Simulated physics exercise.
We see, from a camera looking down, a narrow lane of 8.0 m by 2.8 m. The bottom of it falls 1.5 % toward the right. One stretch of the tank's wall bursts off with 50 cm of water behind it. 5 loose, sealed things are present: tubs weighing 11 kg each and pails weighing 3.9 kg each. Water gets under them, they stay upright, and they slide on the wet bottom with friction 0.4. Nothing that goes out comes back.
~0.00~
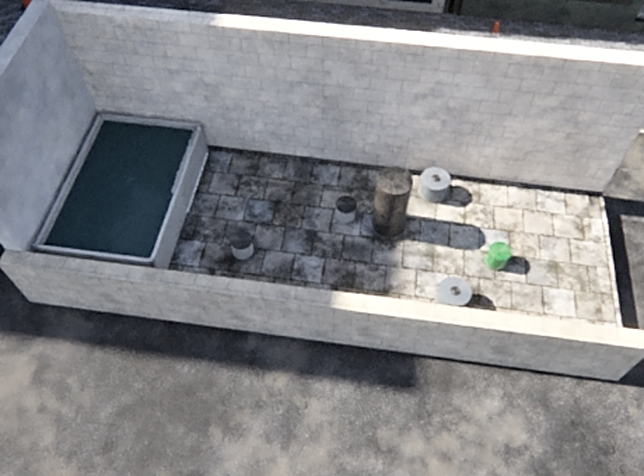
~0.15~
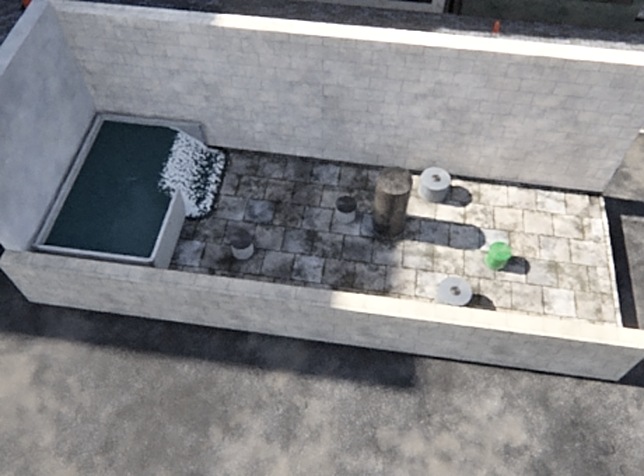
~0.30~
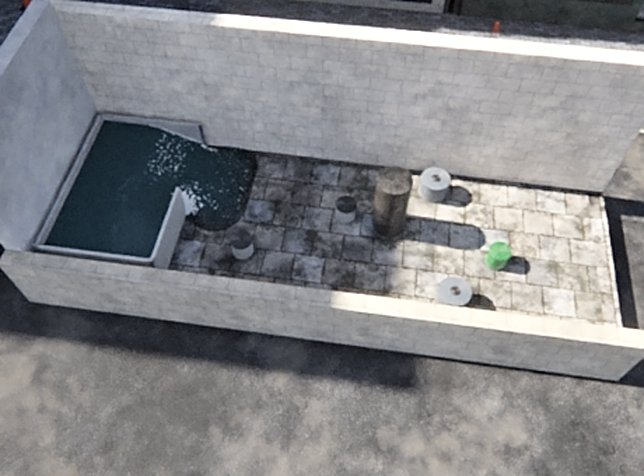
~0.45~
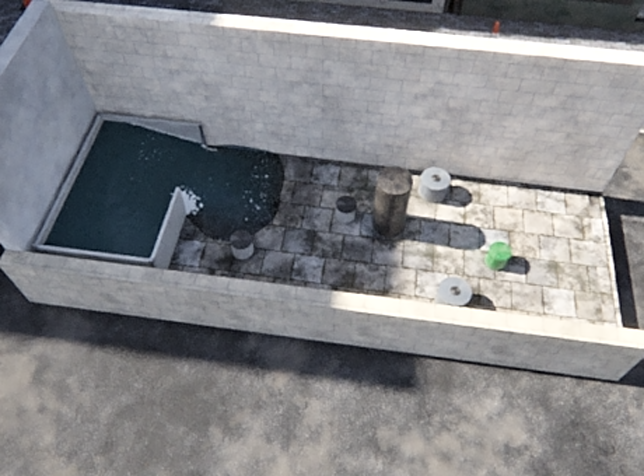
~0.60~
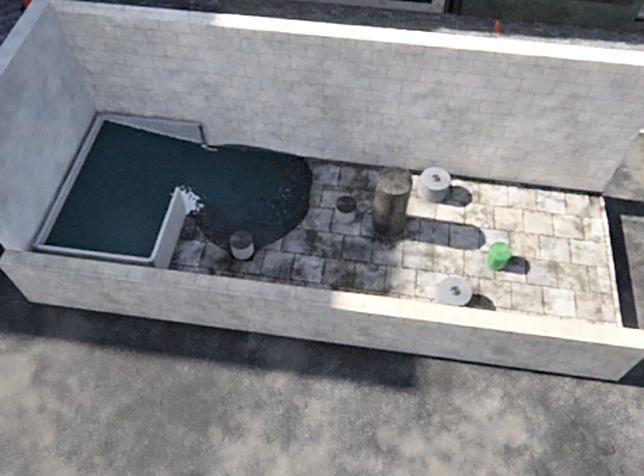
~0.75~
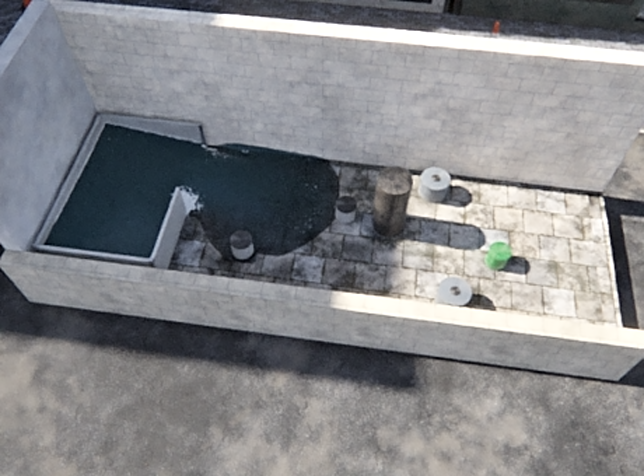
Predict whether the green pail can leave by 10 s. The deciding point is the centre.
Short answer: The green pail comes out.
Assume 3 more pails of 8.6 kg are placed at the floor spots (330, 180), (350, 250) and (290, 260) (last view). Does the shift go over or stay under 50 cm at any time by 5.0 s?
In the order given, further, further and not as far.
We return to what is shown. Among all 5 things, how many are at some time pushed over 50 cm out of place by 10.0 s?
Count: 4.
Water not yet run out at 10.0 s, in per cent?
38 % or so.
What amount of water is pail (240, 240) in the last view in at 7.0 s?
Depth: Near 2 cm.
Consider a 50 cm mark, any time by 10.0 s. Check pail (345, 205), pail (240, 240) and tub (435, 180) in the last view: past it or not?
Above the mark, below the mark, above the mark.
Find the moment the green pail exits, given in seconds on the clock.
That happens at about 4.5 s.
After 2.0 s the green pail is near (500, 251), 0.0 m from its start, aground; 0 of 5 are out; 1 afloat.
After 4.5 s the green pail has gone out; 4 of 5 are out; 0 afloat.
After 7.0 s the green pail has gone out; 4 of 5 are out; 0 afloat.
After 10.0 s the green pail has gone out; 4 of 5 are out; 0 afloat.
